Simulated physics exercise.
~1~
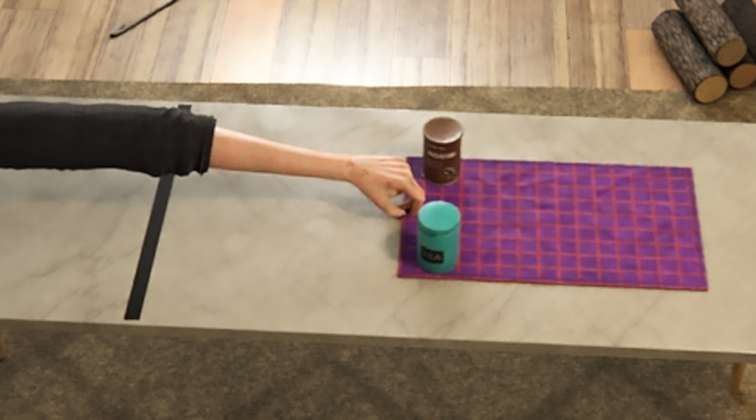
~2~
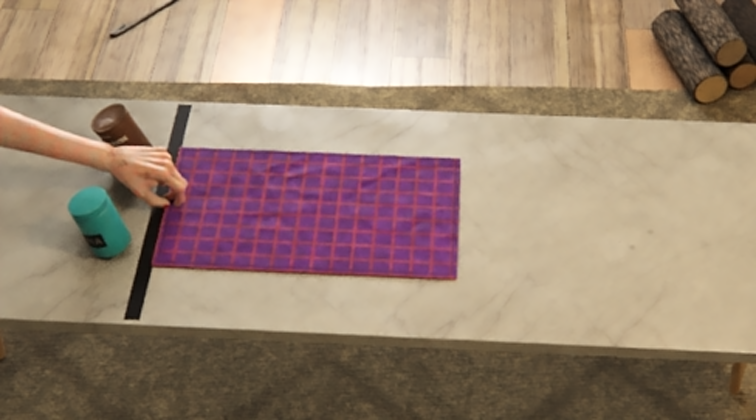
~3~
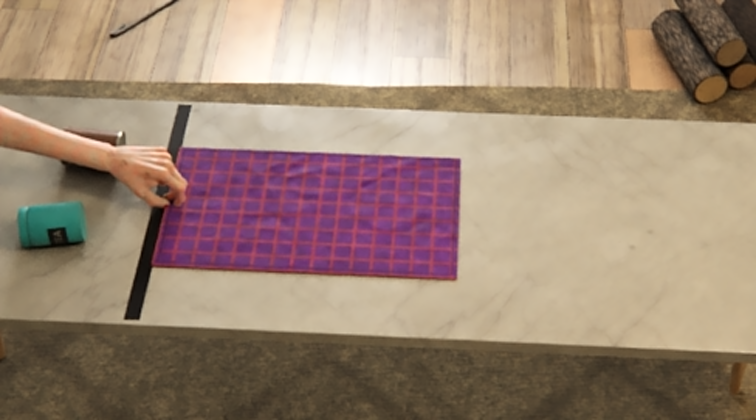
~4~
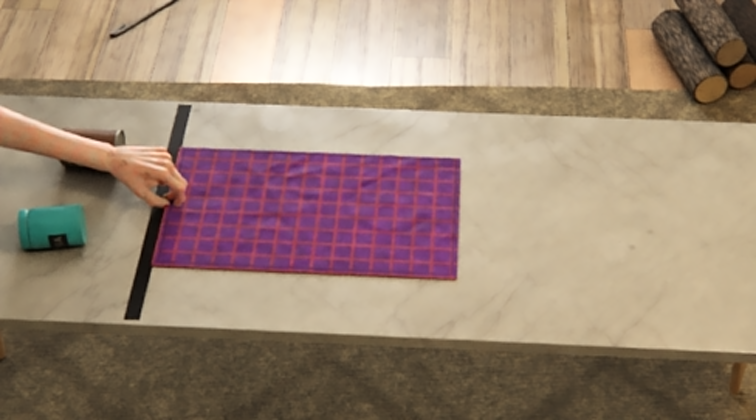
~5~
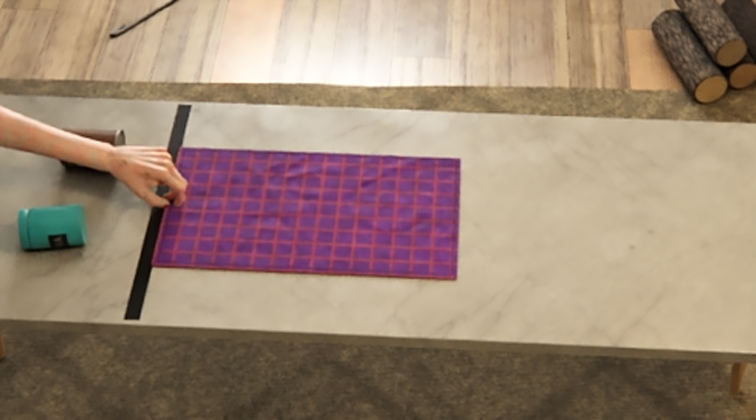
A purple table runner with a grid of reddish lines lies on a pale table, a turquoise jar and a brown tin standing near its left end, where a hand in a dark sleeve grips the edge. The hand draws the runner left toward a strip of black tape, and the cloth stops with its hem at the tape. The jar and the tin carry on past the hem, leaning as they go. Both topple onto their sides on the bare tabletop left of the tape. They lie still there, while the hand stays on the motionless cloth.
